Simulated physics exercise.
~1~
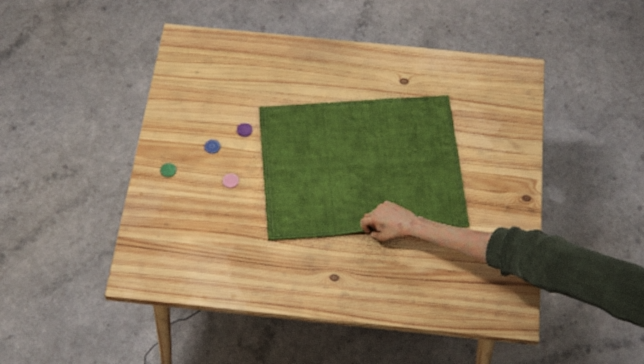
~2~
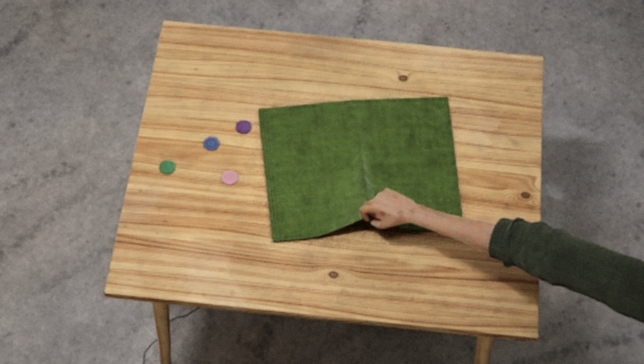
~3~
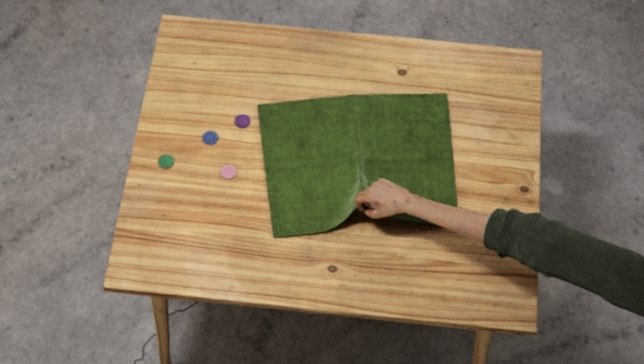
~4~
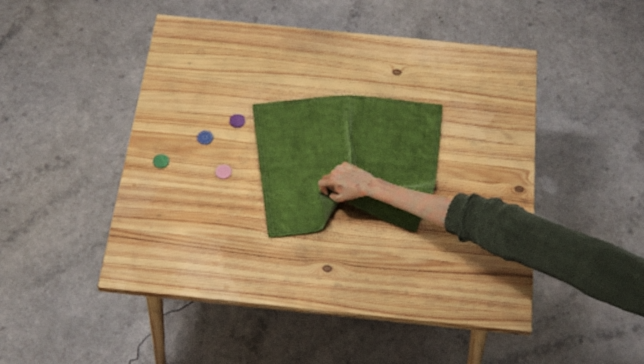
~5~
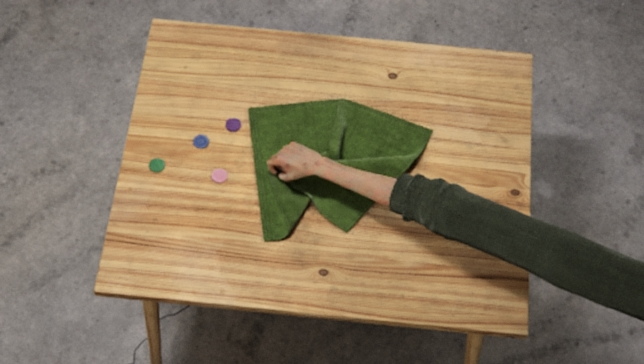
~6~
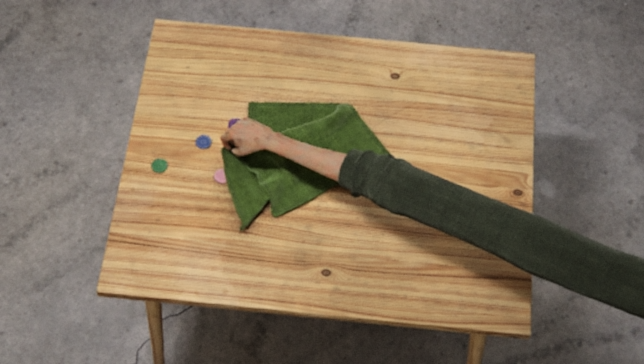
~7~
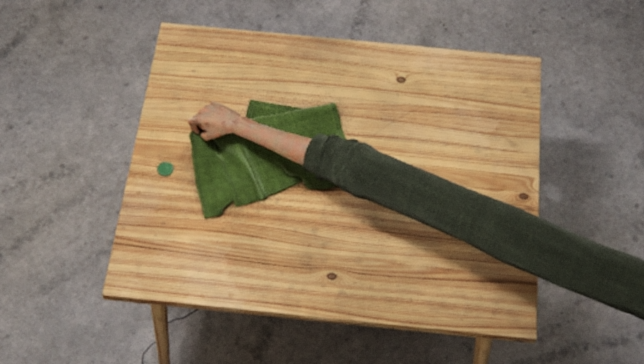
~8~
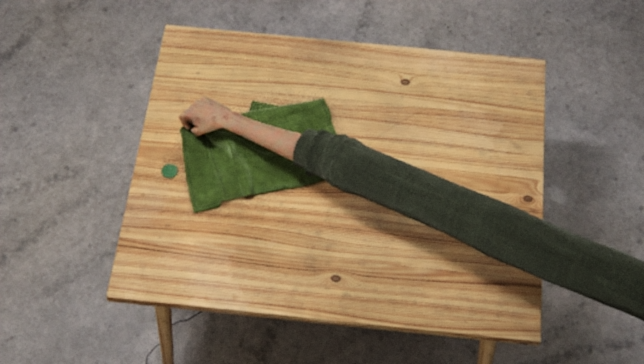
We see a hand grip the near edge of a green cloth on a wooden table, lift it and draw it leftward, folding the fabric. The bunched cloth ends over the pink, blue and purple discs, while the green disc remains uncovered beside it.
